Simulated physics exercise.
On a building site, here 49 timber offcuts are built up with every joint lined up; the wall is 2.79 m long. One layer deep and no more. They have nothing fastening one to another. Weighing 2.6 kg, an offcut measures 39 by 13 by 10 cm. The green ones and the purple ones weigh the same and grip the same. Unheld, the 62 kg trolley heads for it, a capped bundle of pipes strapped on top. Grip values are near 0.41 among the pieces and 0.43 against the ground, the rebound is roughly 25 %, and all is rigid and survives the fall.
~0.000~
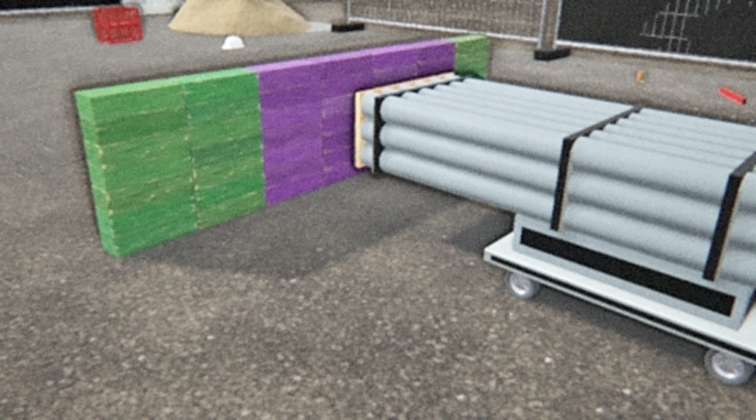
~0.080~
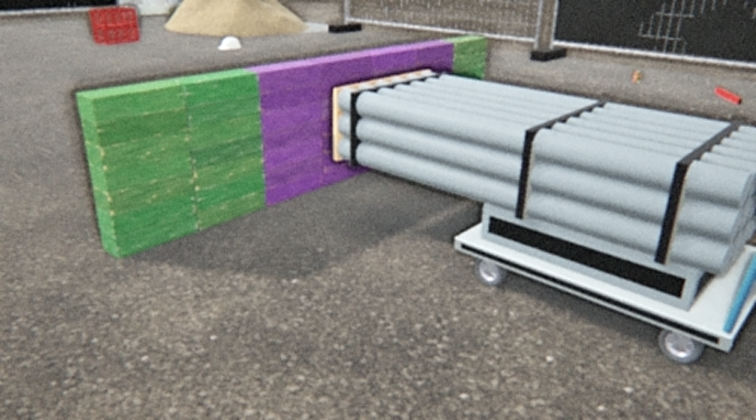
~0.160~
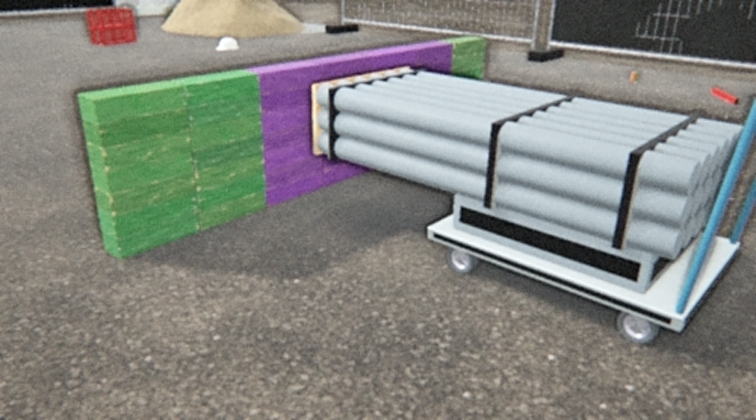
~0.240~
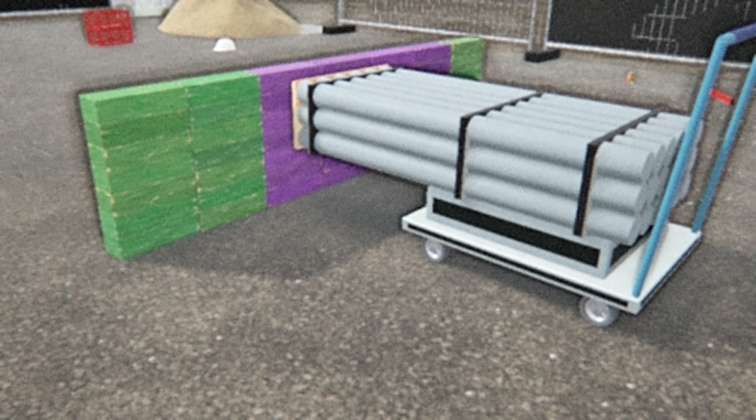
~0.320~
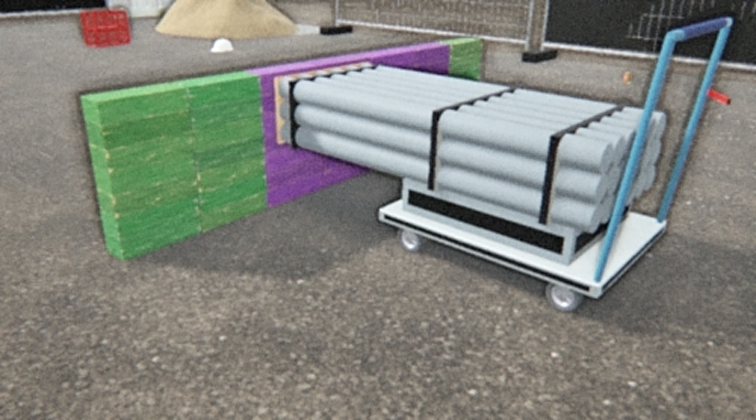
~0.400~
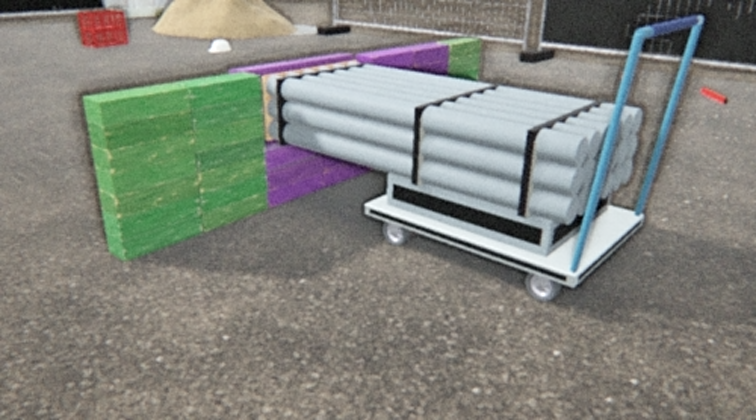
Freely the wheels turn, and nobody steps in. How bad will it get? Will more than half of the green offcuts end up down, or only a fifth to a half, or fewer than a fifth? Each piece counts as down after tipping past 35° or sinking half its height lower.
Fewer than a fifth of them.
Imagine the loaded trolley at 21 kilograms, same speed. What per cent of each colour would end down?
Down at the end: Green 0 per cent, purple 40 per cent.
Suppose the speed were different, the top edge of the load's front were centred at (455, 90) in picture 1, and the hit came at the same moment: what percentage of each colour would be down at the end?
Down at the end: Green 0 per cent, purple 40 per cent.
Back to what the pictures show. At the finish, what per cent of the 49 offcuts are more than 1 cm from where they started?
30 in a hundred.
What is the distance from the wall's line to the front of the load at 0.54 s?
About 25 cm.
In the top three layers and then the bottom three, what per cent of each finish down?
30 % and 10 %.
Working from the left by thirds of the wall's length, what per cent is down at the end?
I'd put it at 0 % left, 50 % middle and 0 % right.
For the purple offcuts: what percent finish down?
Of the purple ones, 40 in a hundred finish down.
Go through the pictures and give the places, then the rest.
In the first frame (we follow the side turned to the camera; the camera moves round a little), load (366, 119) 55 cm short of the wall; top green offcut (473, 46); top purple offcut (397, 59); no piece has moved.
The second frame shows load (343, 113) 41 cm short of the wall; top green offcut (472, 47).
The third frame shows load (322, 108) 27 cm short of the wall; top green offcut (470, 48).
The fourth frame shows load (302, 104) 13 cm short of the wall; top green offcut (468, 49).
The fifth frame shows load (283, 100) just touching; top green offcut (467, 49).
The sixth frame shows load (271, 98) 10 cm into the wall's line; top green offcut (466, 49); top purple offcut (394, 62); 10 stirred so far.
Around 0.54 s, load 26 cm past the wall's line, still rolling; none of the 21 green offcuts down (8 of 49 in all colours); top green offcut unmoved.
Around 0.90 s, load 65 cm past the wall's line, still rolling; none of the 21 green offcuts down (8 of 49 in all colours); top green offcut unmoved.
Around 1.36 s, load 99 cm past the wall's line, still rolling; none of the 21 green offcuts down (8 of 49 in all colours); top green offcut unmoved.
Finally (2.2 s), load 1.06 m past the wall's line, stopped; none of the 21 green offcuts down (10 of 49 in all colours); top green offcut unmoved; top purple offcut unmoved. That is 0 per cent. Seen by the last camera, middles, top green offcut near (458, 48), top purple offcut near (385, 61).
